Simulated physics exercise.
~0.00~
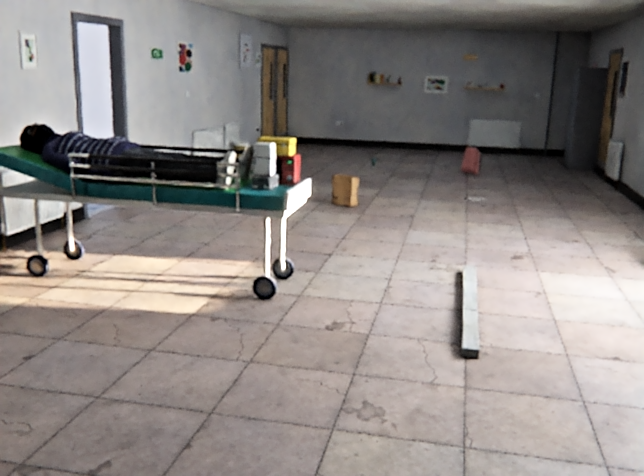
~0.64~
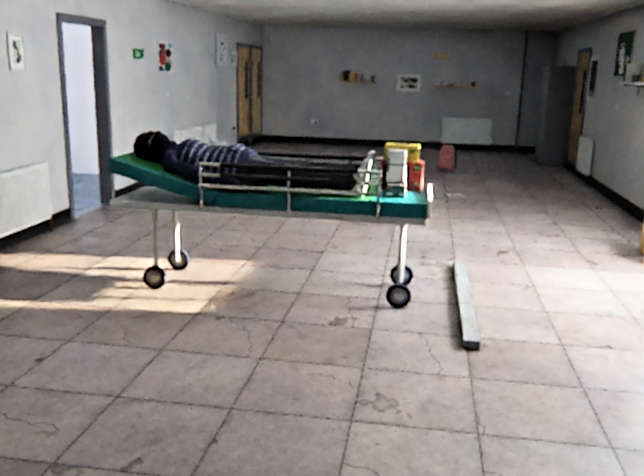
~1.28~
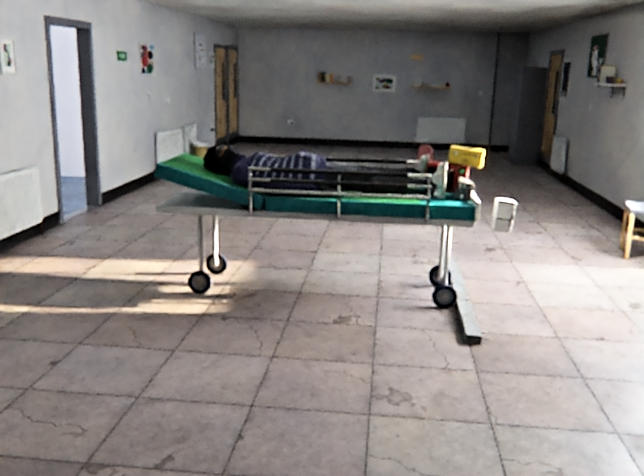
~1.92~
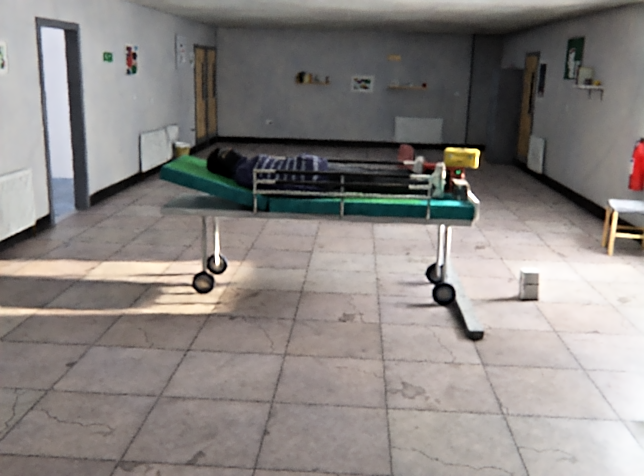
Gurney carrying a limp person rolls right along a corridor, stopping at a sill as a white box tumbles to the floor.
